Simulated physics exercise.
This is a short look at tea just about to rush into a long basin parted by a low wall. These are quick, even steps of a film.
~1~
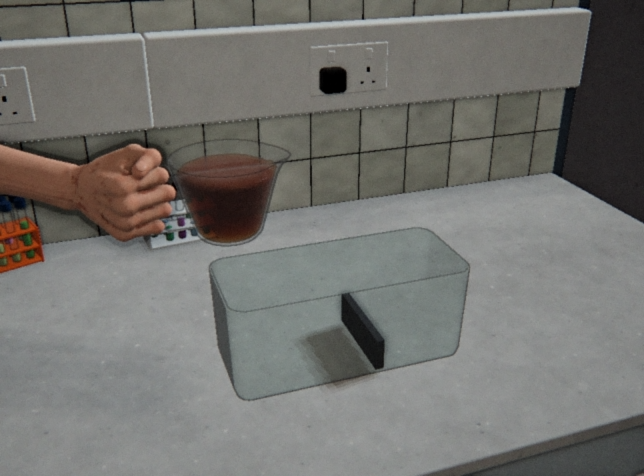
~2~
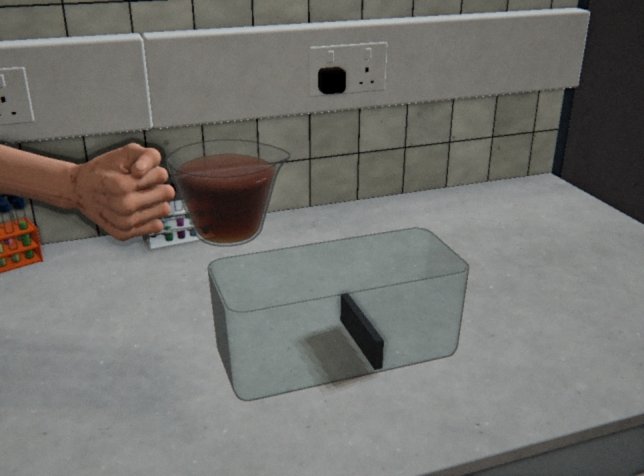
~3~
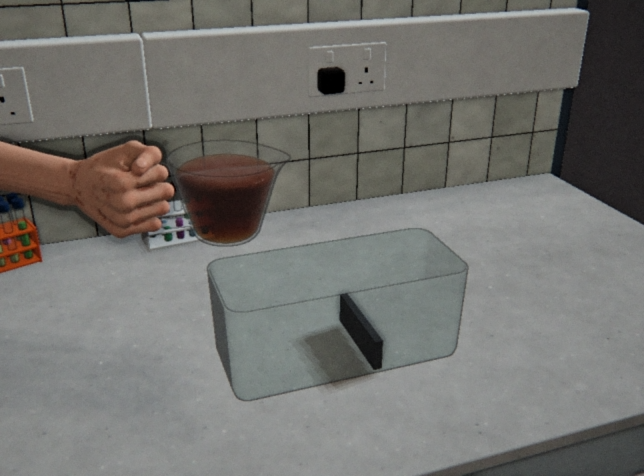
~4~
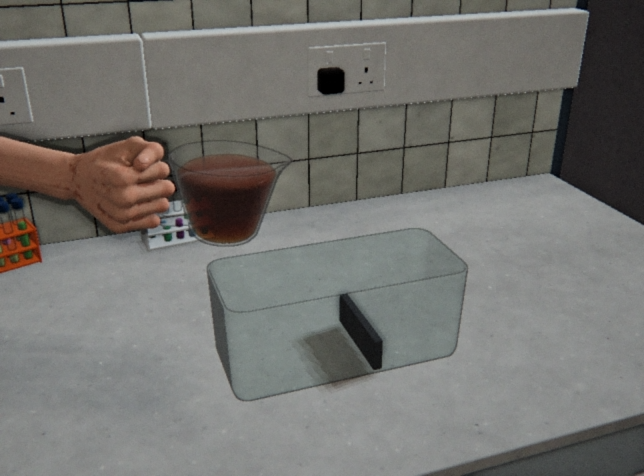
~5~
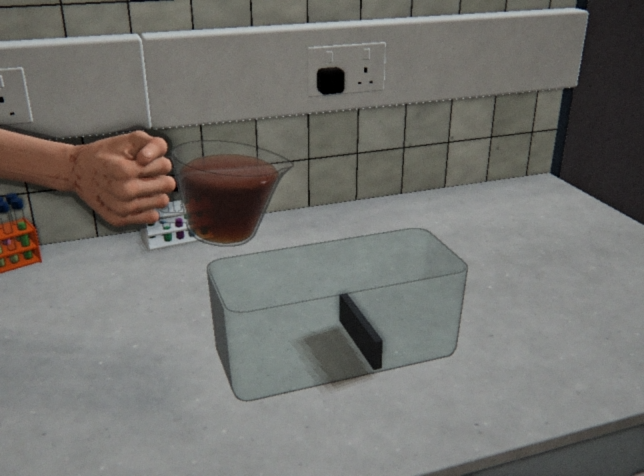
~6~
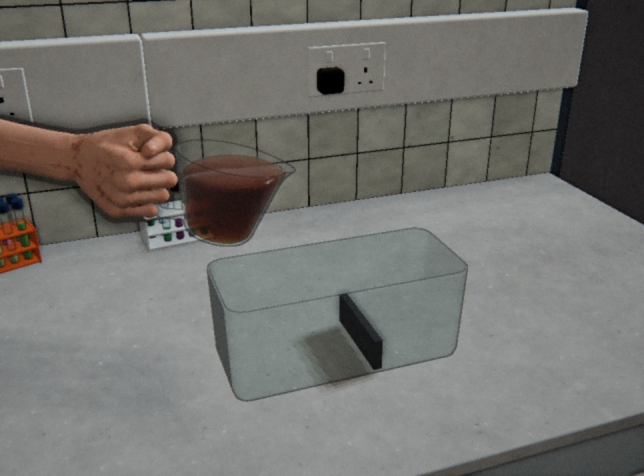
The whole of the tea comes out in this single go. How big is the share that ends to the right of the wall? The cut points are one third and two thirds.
The share right of the wall is under one third.
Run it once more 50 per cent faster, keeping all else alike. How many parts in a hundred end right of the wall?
About 10 per cent would end up there.
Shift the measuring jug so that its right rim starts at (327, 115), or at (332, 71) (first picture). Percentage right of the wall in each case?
First try: 60 percent; second try: 75 percent.
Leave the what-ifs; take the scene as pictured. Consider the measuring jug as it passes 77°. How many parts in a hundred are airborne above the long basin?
It works out to about 25 percent.
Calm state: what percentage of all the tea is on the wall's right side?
Roughly 5 percent of it.
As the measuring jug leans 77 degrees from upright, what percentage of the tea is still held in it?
Remaining share, estimated: 50 %.
A moment on, the measuring jug is tipped on its side and 48 per cent is still to pour, 28 is left of the wall and 0 right of it.
Next, the measuring jug is tipped right over and 1 per cent is still to pour, 93 is left of the wall and 2 right of it.
Then the measuring jug is tipped right over and 0 per cent is still to pour, 94 is left of the wall and 4 right of it.
Later the measuring jug is tipped right over and 0 per cent is still to pour, 94 is left of the wall and 5 right of it.
Finally, 94 per cent lies left of the wall, 5 right of it and 1 outside.
